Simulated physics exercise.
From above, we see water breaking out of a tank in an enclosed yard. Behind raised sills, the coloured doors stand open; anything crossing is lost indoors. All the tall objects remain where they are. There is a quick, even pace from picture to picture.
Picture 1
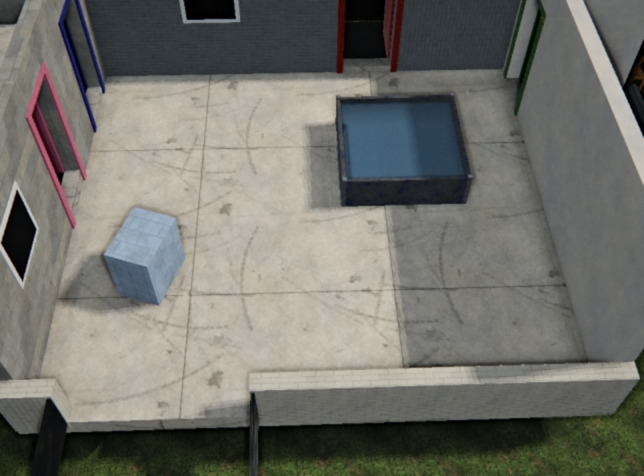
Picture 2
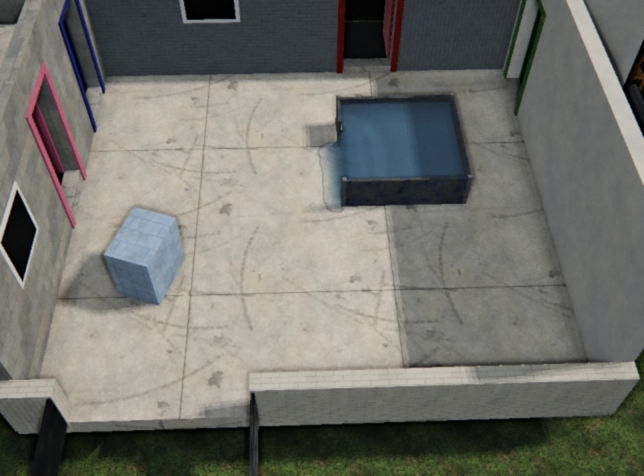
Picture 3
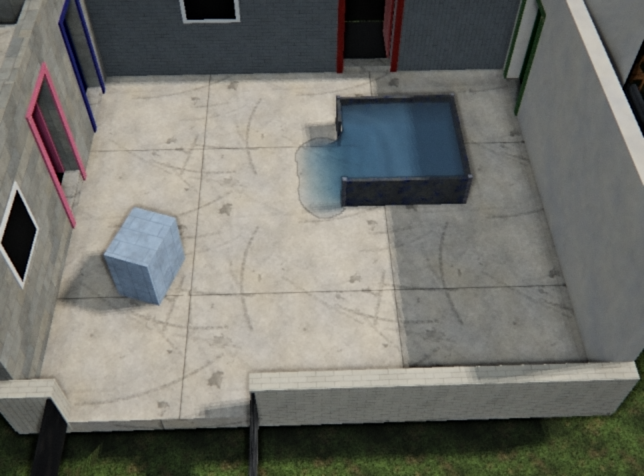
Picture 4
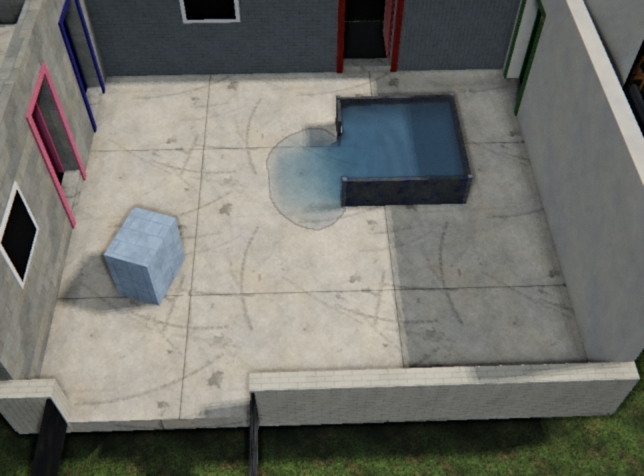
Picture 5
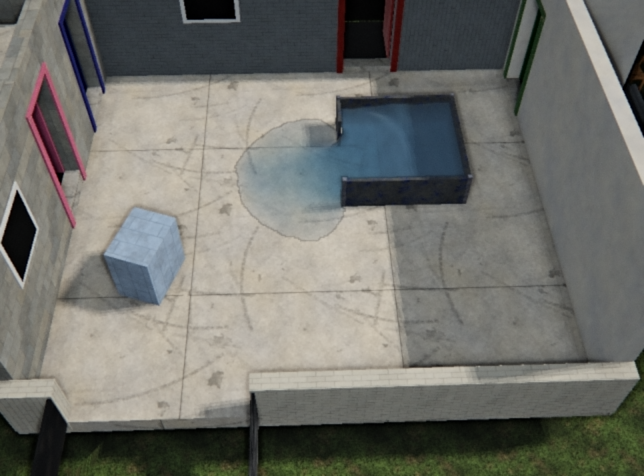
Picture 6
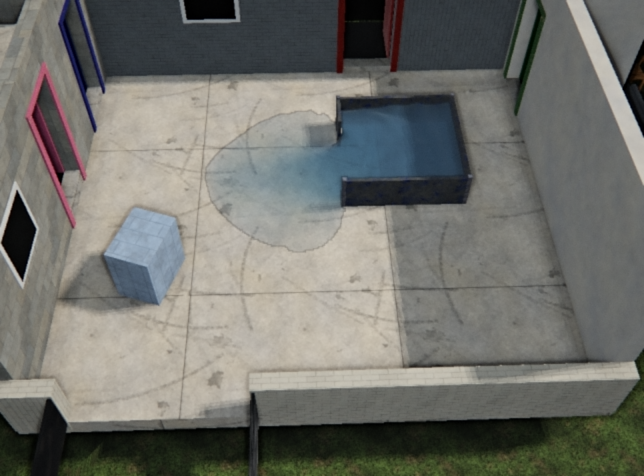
Water pours out of the left side of a dark tank in a walled yard with coloured doorways, spreading leftward across the pale concrete in a widening, rounded pool, while a pale blue block stands still at left.
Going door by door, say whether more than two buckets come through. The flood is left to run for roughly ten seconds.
Outcome: The blue door swallows an okay amount of water; the red door swallows an okay amount of water; the pink door swallows an okay amount of water; the green door swallows an okay amount of water.
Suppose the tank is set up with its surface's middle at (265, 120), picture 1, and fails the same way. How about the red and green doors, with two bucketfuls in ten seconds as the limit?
The red door doesn't reach it while the green door exceeds it.
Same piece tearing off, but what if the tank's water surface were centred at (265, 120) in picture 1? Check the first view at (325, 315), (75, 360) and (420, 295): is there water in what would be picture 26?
Points in turn: Not reached; inundated; not reached.
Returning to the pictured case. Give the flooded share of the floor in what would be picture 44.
It should be close to 50 %.
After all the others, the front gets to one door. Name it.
That is the green-painted one.
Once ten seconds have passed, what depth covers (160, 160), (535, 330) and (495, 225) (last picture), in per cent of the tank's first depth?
About 10, 0 and 0 per cent.
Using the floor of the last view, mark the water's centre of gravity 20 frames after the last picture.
At roughly (244, 186).
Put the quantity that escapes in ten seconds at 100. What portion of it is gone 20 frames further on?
Log: Around 5 %, estimated.
A moment on, water covers 25 % of the floor; the blue door not reached, the red door not reached, the pink door not reached, the green door not reached.
Next, water covers 35 % of the floor; the blue door wet at the sill, nothing in, the red door not reached, the pink door wet at the sill, nothing in, the green door not reached.
Then, water covers 45 % of the floor; the blue door wet at the sill, nothing in, the red door not reached, the pink door wet at the sill, nothing in, the green door not reached.
Later, water covers 50 % of the floor; the blue door wet at the sill, nothing in, the red door not reached, the pink door wet at the sill, nothing in, the green door not reached.
In the end, water covers 65 % of the floor; the blue door wet at the sill, nothing in, the red door wet at the sill, nothing in, the pink door wet at the sill, nothing in, the green door wet at the sill, nothing in.
